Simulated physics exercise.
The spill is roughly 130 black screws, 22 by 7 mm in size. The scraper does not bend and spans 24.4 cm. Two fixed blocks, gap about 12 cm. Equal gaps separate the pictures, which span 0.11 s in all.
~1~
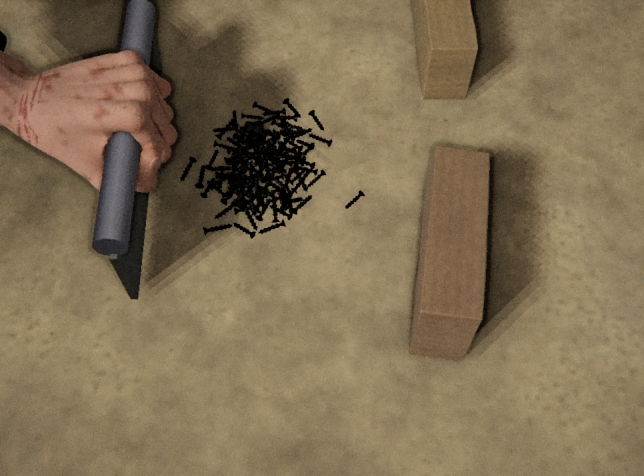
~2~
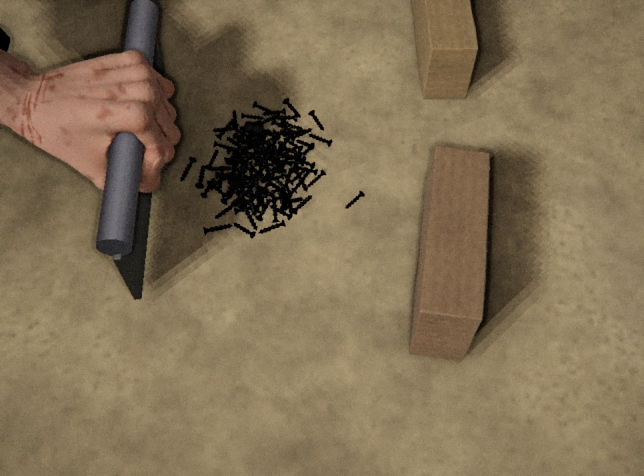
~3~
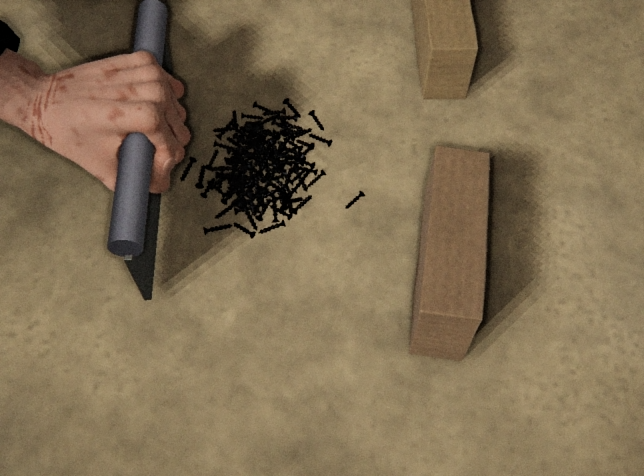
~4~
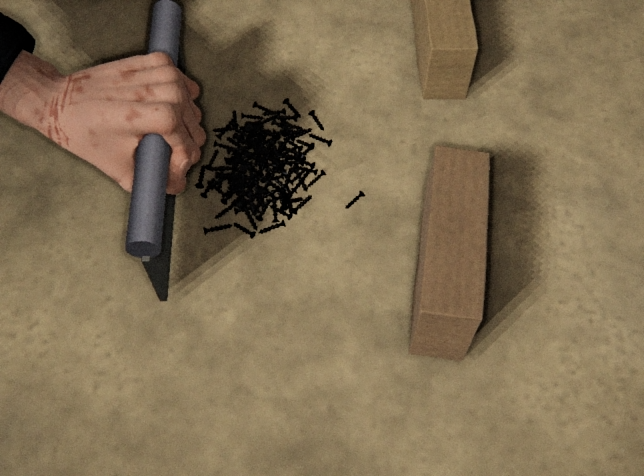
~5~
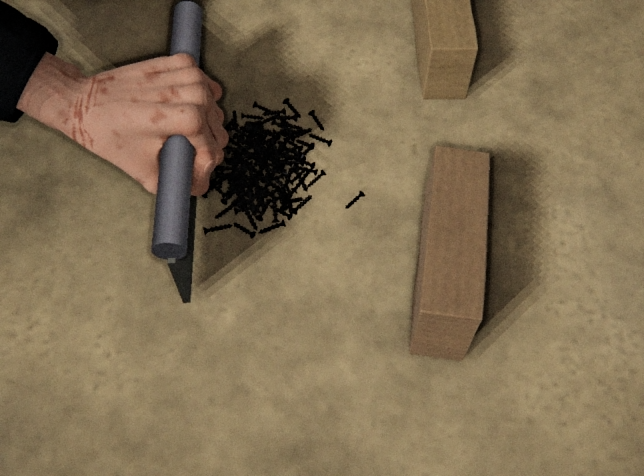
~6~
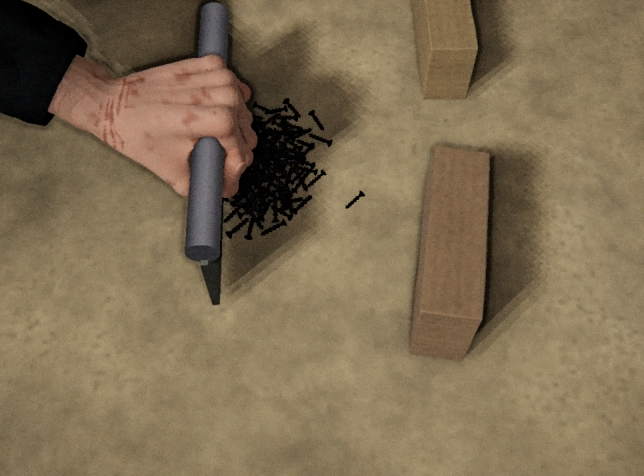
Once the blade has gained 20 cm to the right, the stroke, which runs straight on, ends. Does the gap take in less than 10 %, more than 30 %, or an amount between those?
Gap share, I'd say: Generous.
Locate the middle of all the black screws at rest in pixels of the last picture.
Around pixel (439, 163) in the last view.
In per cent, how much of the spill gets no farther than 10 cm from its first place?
Close to 5 per cent finishes that near its start.
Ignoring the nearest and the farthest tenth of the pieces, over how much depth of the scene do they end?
Around 14 centimetres.
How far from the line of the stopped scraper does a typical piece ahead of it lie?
Distance: Around 6 cm.
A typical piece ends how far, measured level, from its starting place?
About 16 cm.
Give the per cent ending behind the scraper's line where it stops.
That share comes to some 0 per cent.
Then, 0.13 s after the last picture, scraper 19 cm from its start, spill 15 cm wide; held up before the blocks 100 %.
Then, 0.26 s after the last picture, scraper 20 cm from its start, spill 17 cm wide; in or through the gap 50 %, held up before the blocks 50 %.
Then, 0.37 s after the last picture, scraper 20 cm from its start, spill 17 cm wide; in or through the gap 55 %, held up before the blocks 45 %.
In the end, in or through the gap 55 %, round the near block 0 %, round the far block 0 %, held up before the blocks 45 %.
